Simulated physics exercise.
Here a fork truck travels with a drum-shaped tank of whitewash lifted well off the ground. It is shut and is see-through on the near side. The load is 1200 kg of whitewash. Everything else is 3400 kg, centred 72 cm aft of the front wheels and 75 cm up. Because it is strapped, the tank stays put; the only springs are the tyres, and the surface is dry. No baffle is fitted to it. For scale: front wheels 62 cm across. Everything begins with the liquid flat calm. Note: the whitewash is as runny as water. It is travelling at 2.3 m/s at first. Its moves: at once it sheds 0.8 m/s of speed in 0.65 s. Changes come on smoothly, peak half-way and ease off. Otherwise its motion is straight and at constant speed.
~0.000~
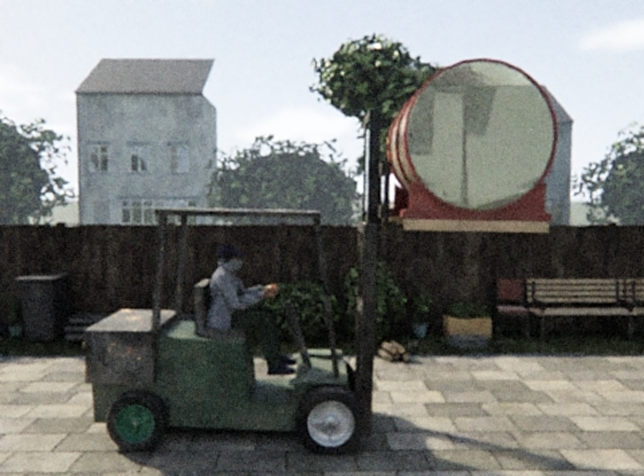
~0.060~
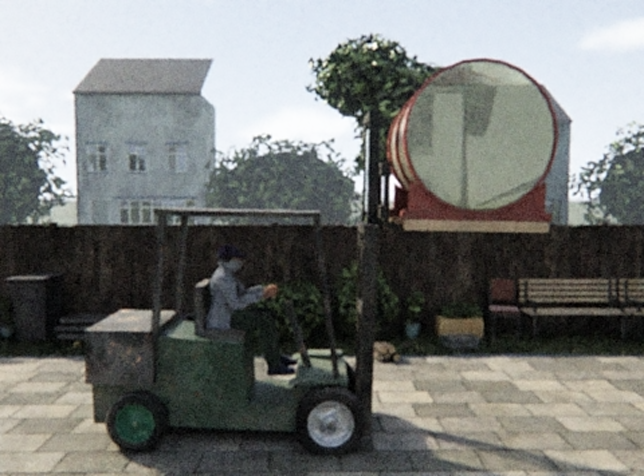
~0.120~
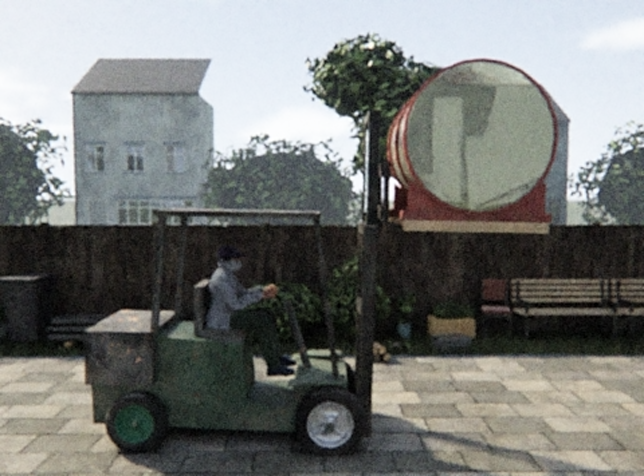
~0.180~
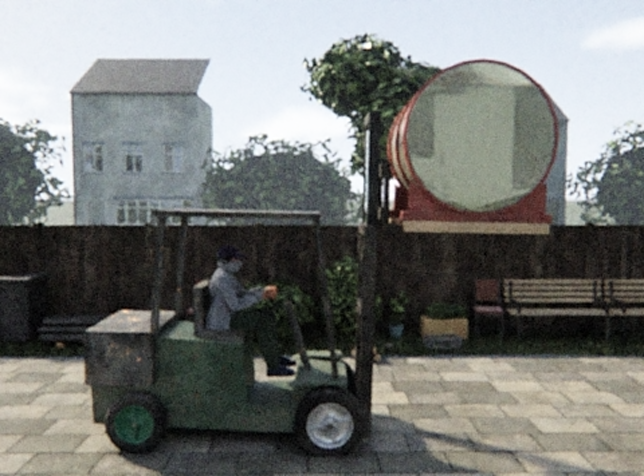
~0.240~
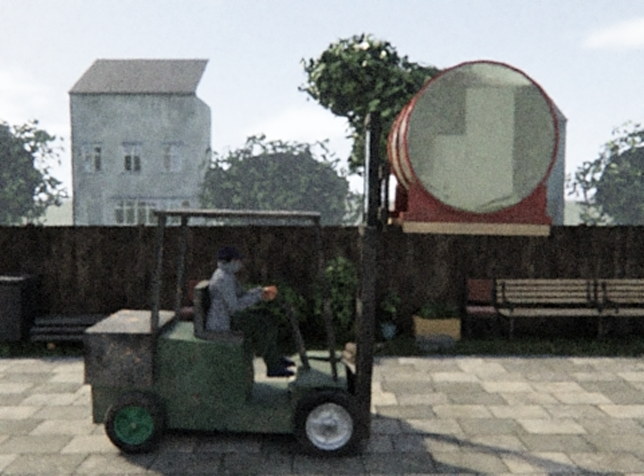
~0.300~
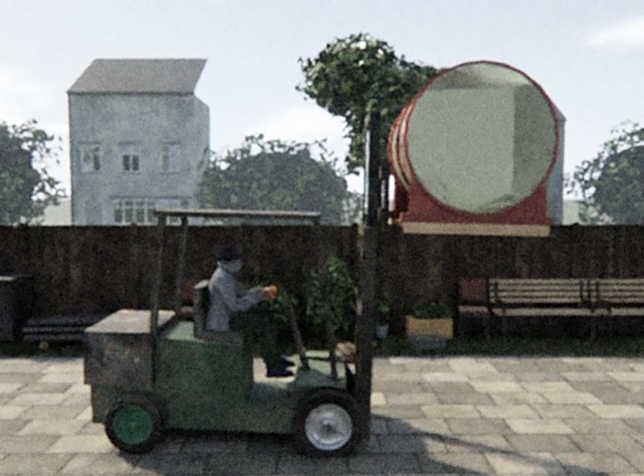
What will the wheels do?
By the end it has tilted up and returned.
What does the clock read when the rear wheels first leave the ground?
I'd put it around 0.45 s.
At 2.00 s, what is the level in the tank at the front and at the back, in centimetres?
About 102 cm in front and 100 cm behind.
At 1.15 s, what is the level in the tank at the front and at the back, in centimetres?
It reads roughly 104 cm up front and 102 cm at the back.
After 0.45 s the lean is 1° nose down, the rear 2 cm in the air; the liquid stands 95 cm at the back and 103 cm at the front.
After 0.90 s the lean is 3° nose down, the rear 7 cm in the air; the liquid stands 98 cm at the back and 102 cm at the front.
After 1.15 s the lean is 2° nose down, the rear 5 cm in the air; the liquid stands 101 cm at the back and 103 cm at the front.
After 2.00 s the lean is 1° nose down, the rear 2 cm in the air; the liquid stands 100 cm at the back and 103 cm at the front.
After 3.63 s all wheels are down again; the highest lift was 7 cm and the largest lean 3°.
